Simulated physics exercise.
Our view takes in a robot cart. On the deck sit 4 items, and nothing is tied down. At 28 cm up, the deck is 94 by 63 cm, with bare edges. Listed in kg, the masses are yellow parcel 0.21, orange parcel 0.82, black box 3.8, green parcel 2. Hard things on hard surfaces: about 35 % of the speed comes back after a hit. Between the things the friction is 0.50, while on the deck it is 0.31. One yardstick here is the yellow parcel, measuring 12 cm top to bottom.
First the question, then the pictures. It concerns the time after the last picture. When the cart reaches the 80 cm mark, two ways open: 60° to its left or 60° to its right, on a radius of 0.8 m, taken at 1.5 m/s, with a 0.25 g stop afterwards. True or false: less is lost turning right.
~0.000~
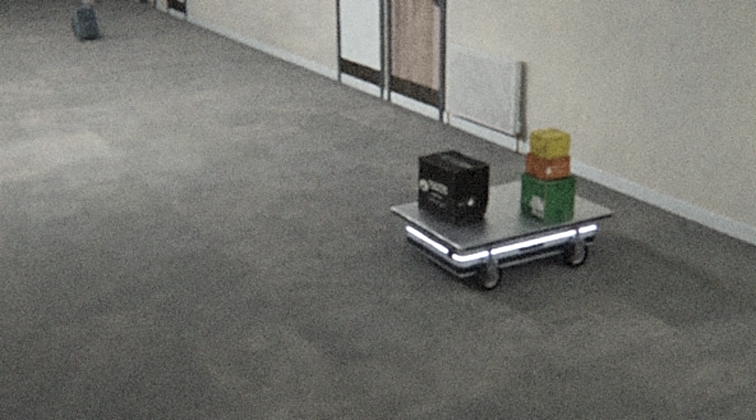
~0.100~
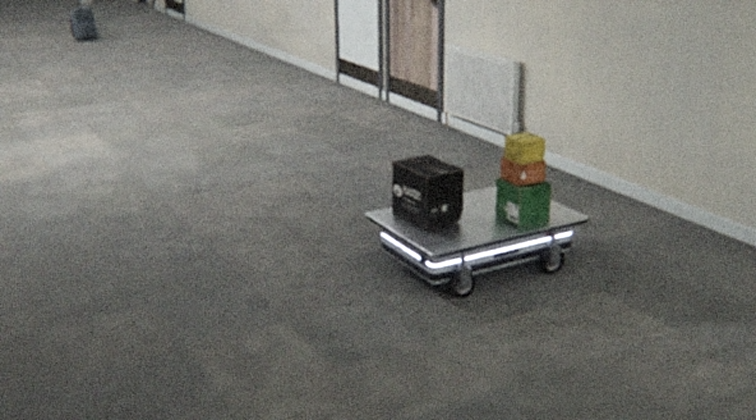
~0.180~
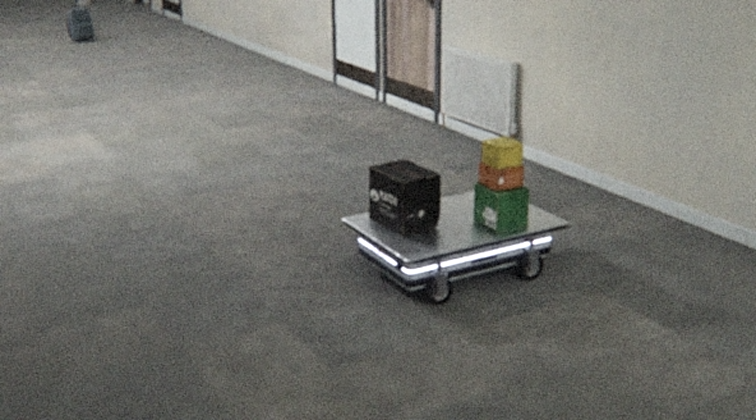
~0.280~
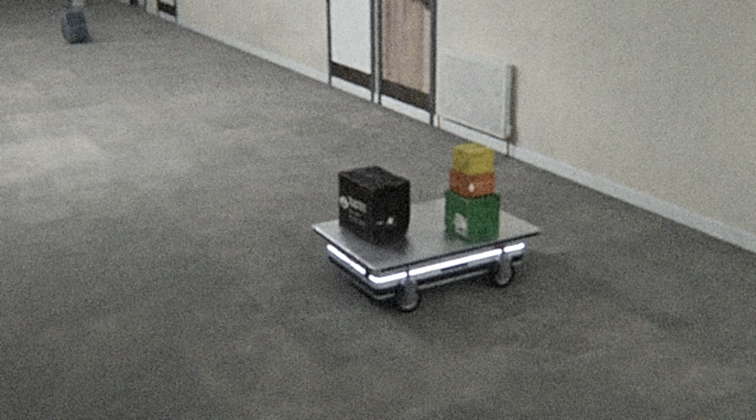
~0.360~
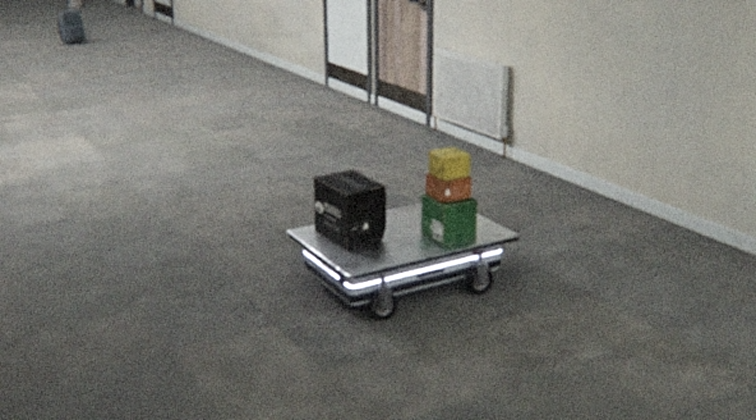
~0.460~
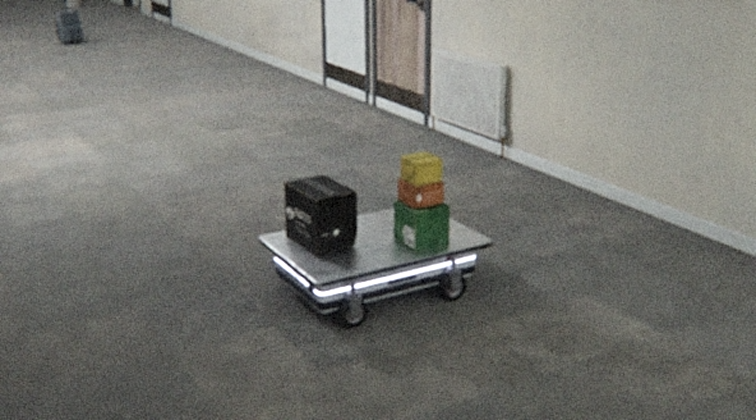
True.
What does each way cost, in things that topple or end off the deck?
For left it's 1, for right it's 0.
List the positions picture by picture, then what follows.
In the first picture, 0 cm covered; yellow parcel (550, 143); orange parcel (548, 164).
In the second picture, 15 cm covered; black box (427, 192); green parcel (523, 200).
In the third picture, 27 cm covered; black box (404, 197); green parcel (501, 205).
In the fourth picture, 42 cm covered; black box (374, 204); green parcel (472, 212).
In the fifth picture, 54 cm covered; black box (350, 209); green parcel (449, 217).
In the sixth picture, 69 cm covered; yellow parcel (421, 169); orange parcel (421, 191).
Turning left. By 0.76 s, 114 cm covered, turned 14°; black box 8 cm from its spot.
By 1.36 s, 203 cm covered, turned 60°.
By 1.66 s, 232 cm covered, turned 60°.
When it is over (2.4 s), off the deck, black box; the other 3 within 10 cm of the start. End places, in pixels of the last picture, yellow parcel near (302, 288), orange parcel near (303, 318).
Turning right instead, nothing is lost, 0 of 4 in all.
